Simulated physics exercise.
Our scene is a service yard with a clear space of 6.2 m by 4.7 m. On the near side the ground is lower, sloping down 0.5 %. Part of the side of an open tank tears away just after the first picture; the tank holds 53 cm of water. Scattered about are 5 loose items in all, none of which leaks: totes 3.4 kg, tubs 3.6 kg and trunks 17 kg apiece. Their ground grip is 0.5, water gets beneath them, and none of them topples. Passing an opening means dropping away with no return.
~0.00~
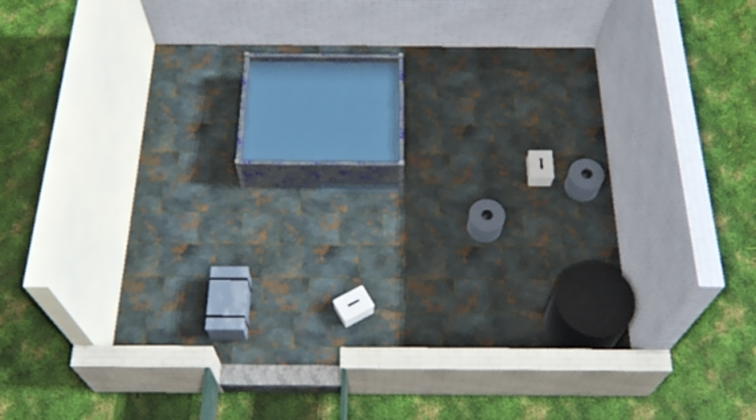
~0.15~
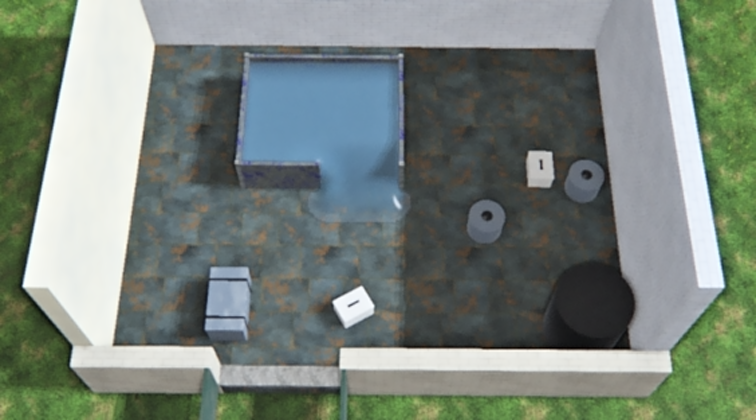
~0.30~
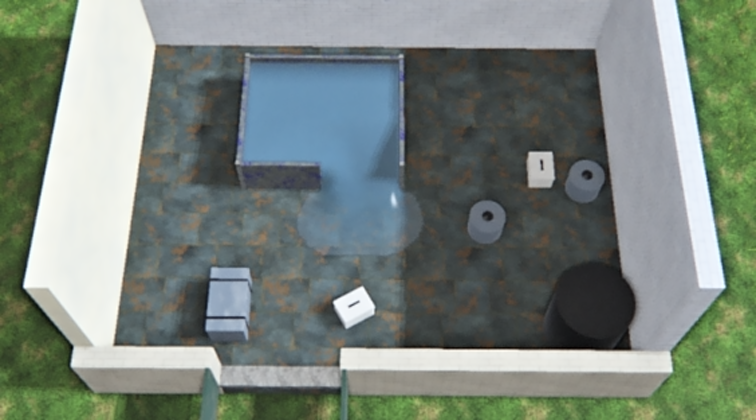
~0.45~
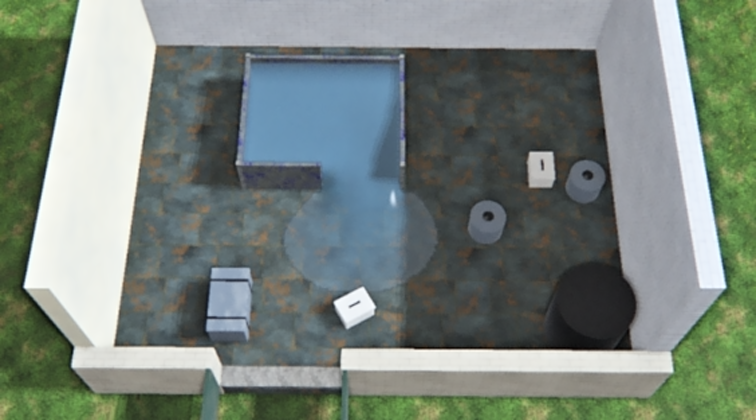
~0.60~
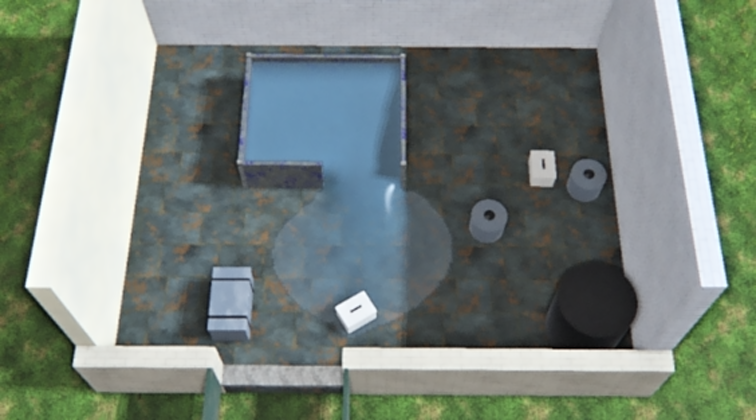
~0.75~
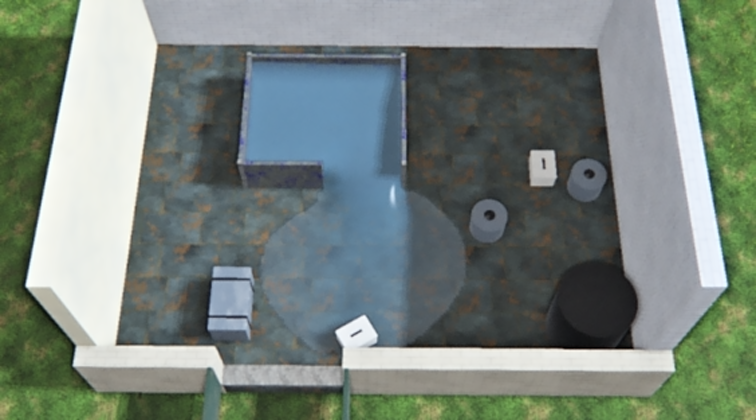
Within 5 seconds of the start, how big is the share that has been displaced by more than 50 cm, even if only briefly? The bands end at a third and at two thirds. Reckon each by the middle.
The proportion is going to hit two thirds or more.
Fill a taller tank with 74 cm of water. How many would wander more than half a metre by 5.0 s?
Then it comes to 4.
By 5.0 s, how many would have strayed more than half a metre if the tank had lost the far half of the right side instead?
Then the count would be 3.
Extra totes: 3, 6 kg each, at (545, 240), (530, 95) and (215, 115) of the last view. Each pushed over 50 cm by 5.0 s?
Result, one by one: Exceeded, not exceeded and not exceeded.
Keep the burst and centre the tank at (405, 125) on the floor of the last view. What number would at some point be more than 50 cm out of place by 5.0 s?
In that case the number is 4.
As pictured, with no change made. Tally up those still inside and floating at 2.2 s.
At that time the total is 1.
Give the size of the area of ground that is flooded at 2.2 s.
Some 11.5 m2 of it.
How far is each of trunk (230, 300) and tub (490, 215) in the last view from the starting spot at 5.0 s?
0 cm and 140 cm.
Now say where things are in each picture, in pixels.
The first frame shows a tote at (354, 303), on the bottom; a tote at (541, 164) rests on the ground; 3.3 m2 under water; 0 of 5 have shifted.
The second frame shows a tote at (353, 304) rests on the ground; a tote at (541, 165) rests on the ground; water covers 3.8 m2; 0 of 5 have shifted.
The third frame shows a tote at (354, 304) rests on the ground; a tote at (542, 165) rests on the ground; water covers 4.5 m2; 0 of 5 have shifted.
The fourth frame shows a tote at (355, 305), on the bottom; a tote at (542, 165), on the bottom; water covers 5.5 m2; 0 of 5 have shifted.
The fifth frame shows a tote at (356, 309) rests on the ground, 7 cm from its start; a tote at (543, 164), on the bottom; water covers 6.4 m2; 1 of 5 have shifted.
The sixth frame shows a tote at (356, 334), on the bottom, 39 cm from its start; a tote at (544, 164), on the bottom; water covers 7.6 m2; 1 of 5 have shifted.
After 1.1 s 1 of 5 are over 50 cm from their spots; 1 afloat.
After 2.2 s 1 of 5 are over 50 cm from their spots; 1 afloat.
After 3.5 s 1 of 5 are over 50 cm from their spots; 1 afloat.
After 5.0 s 4 of 5 are over 50 cm from their spots, and 4 have been at some point; 1 afloat.
